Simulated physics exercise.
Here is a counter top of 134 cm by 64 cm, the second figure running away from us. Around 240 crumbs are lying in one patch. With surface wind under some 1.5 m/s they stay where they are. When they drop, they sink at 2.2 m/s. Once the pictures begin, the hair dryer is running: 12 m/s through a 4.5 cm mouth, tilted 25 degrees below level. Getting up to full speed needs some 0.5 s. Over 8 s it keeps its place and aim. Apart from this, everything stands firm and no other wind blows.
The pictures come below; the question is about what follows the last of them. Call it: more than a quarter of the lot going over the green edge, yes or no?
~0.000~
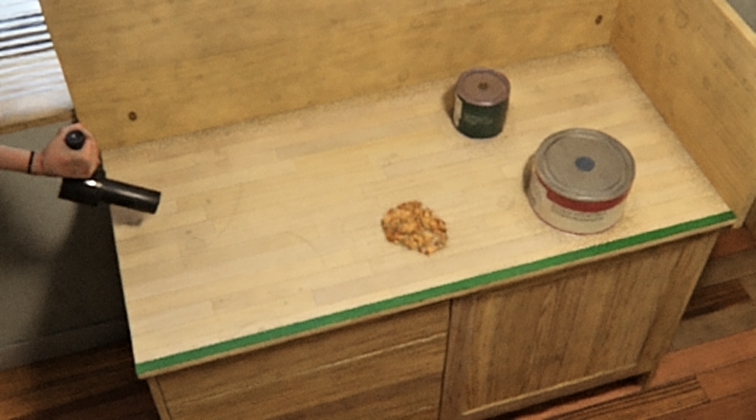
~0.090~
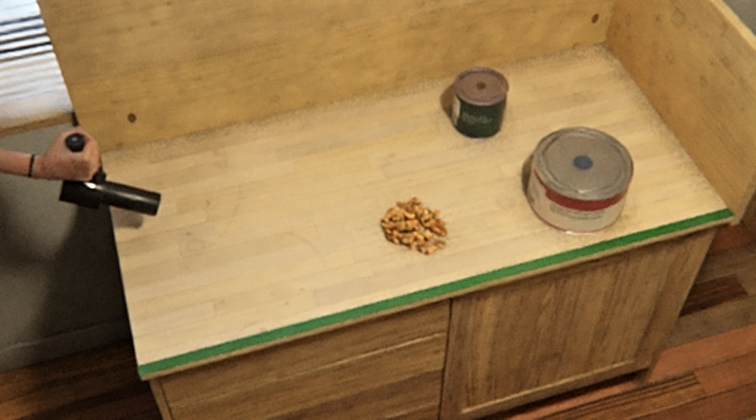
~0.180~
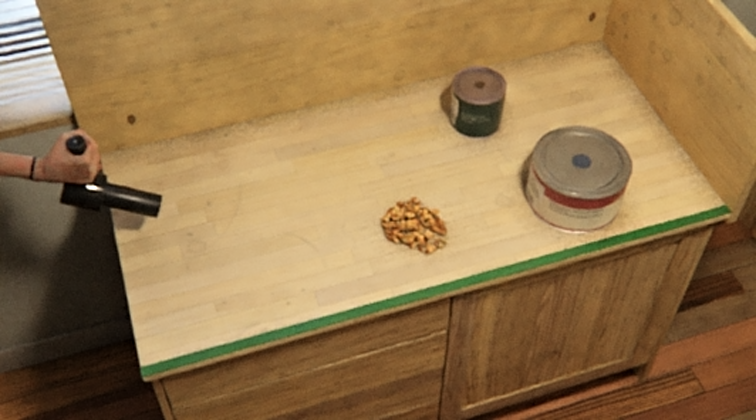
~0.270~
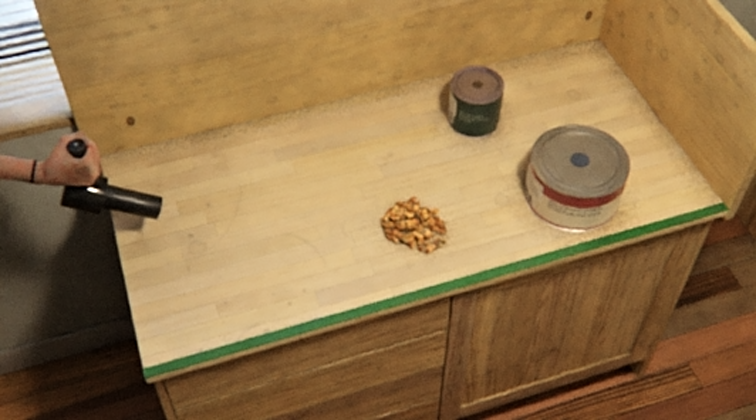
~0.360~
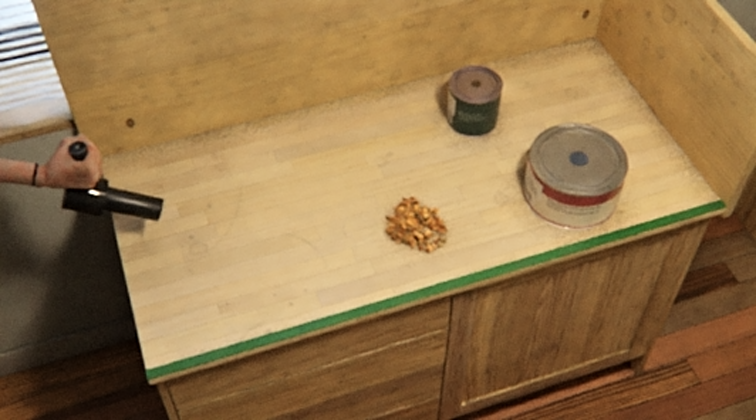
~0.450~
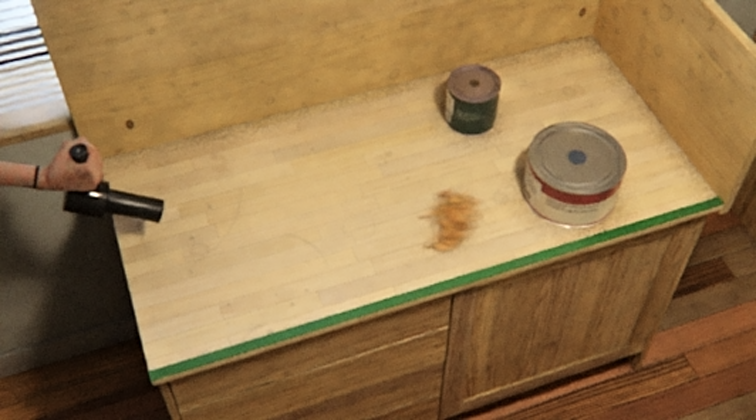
Call: Yes.
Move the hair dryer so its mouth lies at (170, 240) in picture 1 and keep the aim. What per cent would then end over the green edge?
40 %.
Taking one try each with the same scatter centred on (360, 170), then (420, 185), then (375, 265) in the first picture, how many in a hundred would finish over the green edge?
Going through the three spots in order, you'd get 1 percent, 15 percent and 100 percent.
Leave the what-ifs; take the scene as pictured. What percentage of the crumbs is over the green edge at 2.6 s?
Estimate: Around 90 %.
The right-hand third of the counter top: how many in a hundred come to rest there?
Something close to 5 % ends up there.
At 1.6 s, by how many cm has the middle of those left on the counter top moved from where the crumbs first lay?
I'd guess near 30 cm.
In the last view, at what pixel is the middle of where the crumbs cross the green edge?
Near (580, 249).
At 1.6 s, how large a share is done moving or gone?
The share is near 80 per cent.
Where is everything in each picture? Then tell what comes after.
In the first frame, the middle of the crumbs is near (411, 226), none has stirred yet and the mouth of the hair dryer is at (158, 203).
In the second frame, the middle of the crumbs is near (411, 223), none has stirred yet and the green edge is centred on (457, 291).
In the third frame, the middle of the crumbs is near (410, 223), none has stirred yet, the top of a tin is at (480, 84) and the top of a large tin is at (582, 161).
In the fourth frame, the middle of the crumbs is near (410, 223) and none has stirred yet.
In the fifth frame, the middle of the crumbs is near (414, 221) and about 1 % have left their places.
In the sixth frame, the middle of the crumbs is near (454, 222), the farthest in sight from the hair dryer is at (475, 203) and about 95 % have left their places.
After 1.6 s, 18 % are on the move or not yet settled, 83 % are over the green edge; the middle of those still in play is near (526, 196).
After 2.6 s, 12 % are on the move or not yet settled, 88 % are over the green edge.
After 4.4 s, 8 % are on the move or not yet settled, 91 % are over the green edge.
After 8.0 s, at the end, 94 % are over the green edge.
